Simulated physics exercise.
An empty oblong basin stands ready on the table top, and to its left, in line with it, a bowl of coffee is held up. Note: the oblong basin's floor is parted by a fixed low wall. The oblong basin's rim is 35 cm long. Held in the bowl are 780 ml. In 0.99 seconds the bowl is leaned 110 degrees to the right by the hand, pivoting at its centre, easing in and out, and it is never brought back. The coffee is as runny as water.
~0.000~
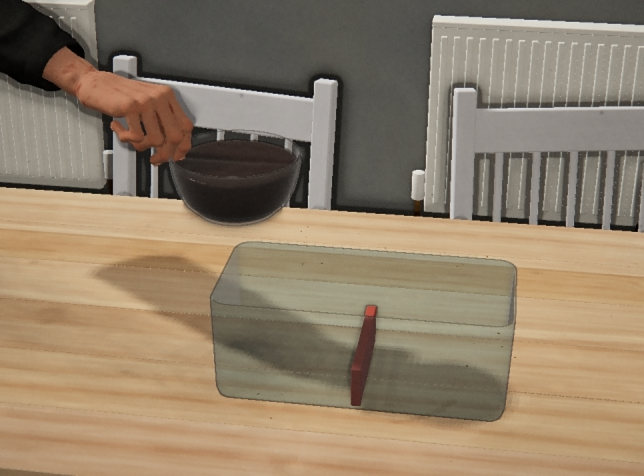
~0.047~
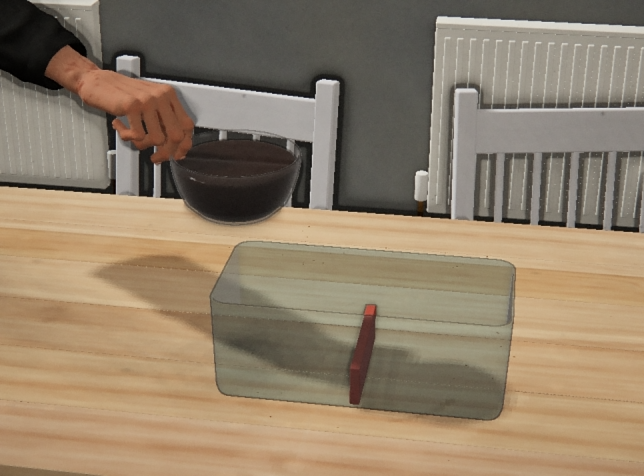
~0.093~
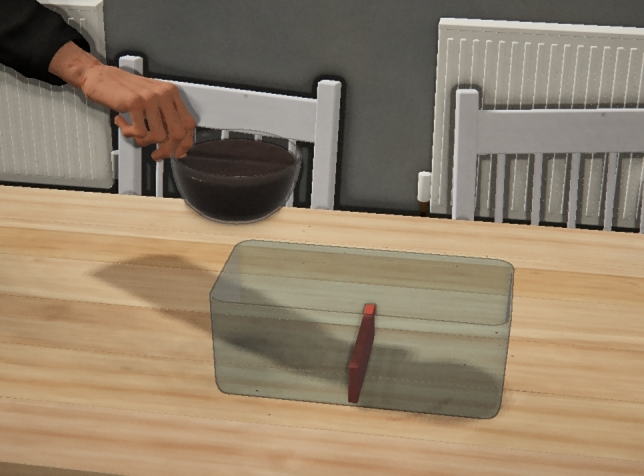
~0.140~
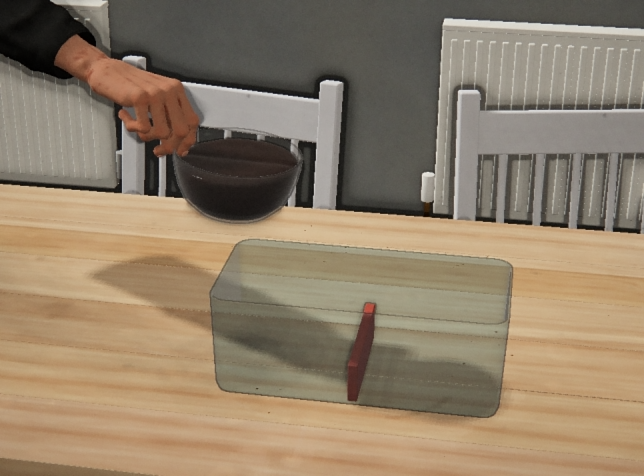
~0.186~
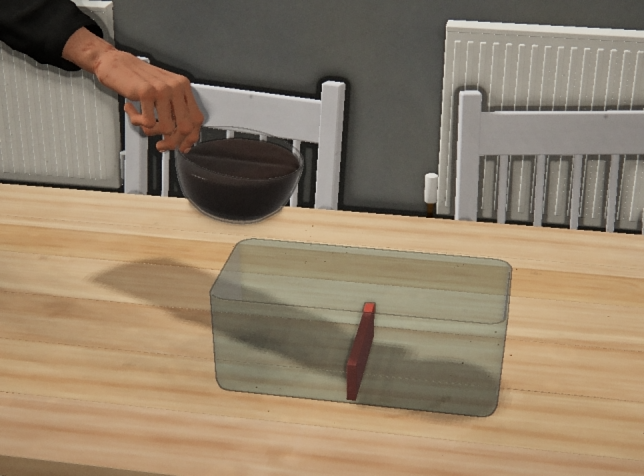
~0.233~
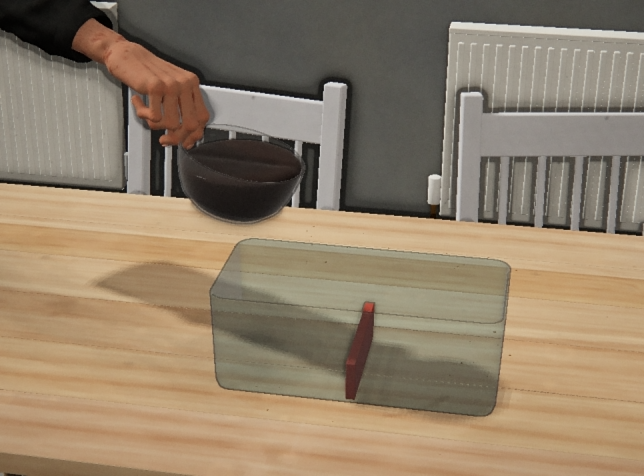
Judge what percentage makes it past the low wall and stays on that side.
Some 28 per cent makes it over and stays.
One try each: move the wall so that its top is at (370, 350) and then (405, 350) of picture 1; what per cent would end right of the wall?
Result: 30 per cent, then 10 per cent.
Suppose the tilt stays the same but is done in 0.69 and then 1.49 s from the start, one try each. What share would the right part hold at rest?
About 20 %, then about 35 %.
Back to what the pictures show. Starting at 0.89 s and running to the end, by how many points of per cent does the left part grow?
Roughly 3 in a hundred.
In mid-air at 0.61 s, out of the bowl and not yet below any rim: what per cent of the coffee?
It comes to roughly 36 per cent.
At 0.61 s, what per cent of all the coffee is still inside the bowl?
Portion remaining: Approx. 36 per cent.
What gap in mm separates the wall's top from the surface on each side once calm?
Measured: Left around 30 mm, right around 42 mm.
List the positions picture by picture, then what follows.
Tilt 0°; pouring edge (299, 159); surface from (176, 156) to (298, 164); the oblong basin's rim runs from (224, 272) to (515, 295); the wall's top is at (364, 338), in the first frame.
Tilt 1°; pouring edge (299, 159); surface from (177, 156) to (298, 164), in the second frame.
Tilt 2°; pouring edge (299, 161); surface from (179, 154) to (298, 165), in the third frame.
Tilt 5°; pouring edge (300, 163); surface from (180, 153) to (299, 165), in the fourth frame.
Tilt 9°; pouring edge (301, 168); surface from (183, 153) to (300, 166), in the fifth frame.
Tilt 14°; pouring edge (302, 174); surface from (185, 153) to (302, 167), in the sixth frame.
After 0.61 s the tilt is 75° and 36 per cent is still to pour, 18 is left of the wall and 11 right of it.
After 0.89 s the tilt is 107° and 1 per cent is still to pour, 68 is left of the wall and 27 right of it.
After 1.18 s the tilt is 110° and 0 per cent is still to pour, 71 is left of the wall and 28 right of it.
After 1.49 s the tilt is 110° and 0 per cent is still to pour, 71 is left of the wall and 28 right of it.
In the end 71 per cent lies left of the wall, 28 right of it and 1 outside.
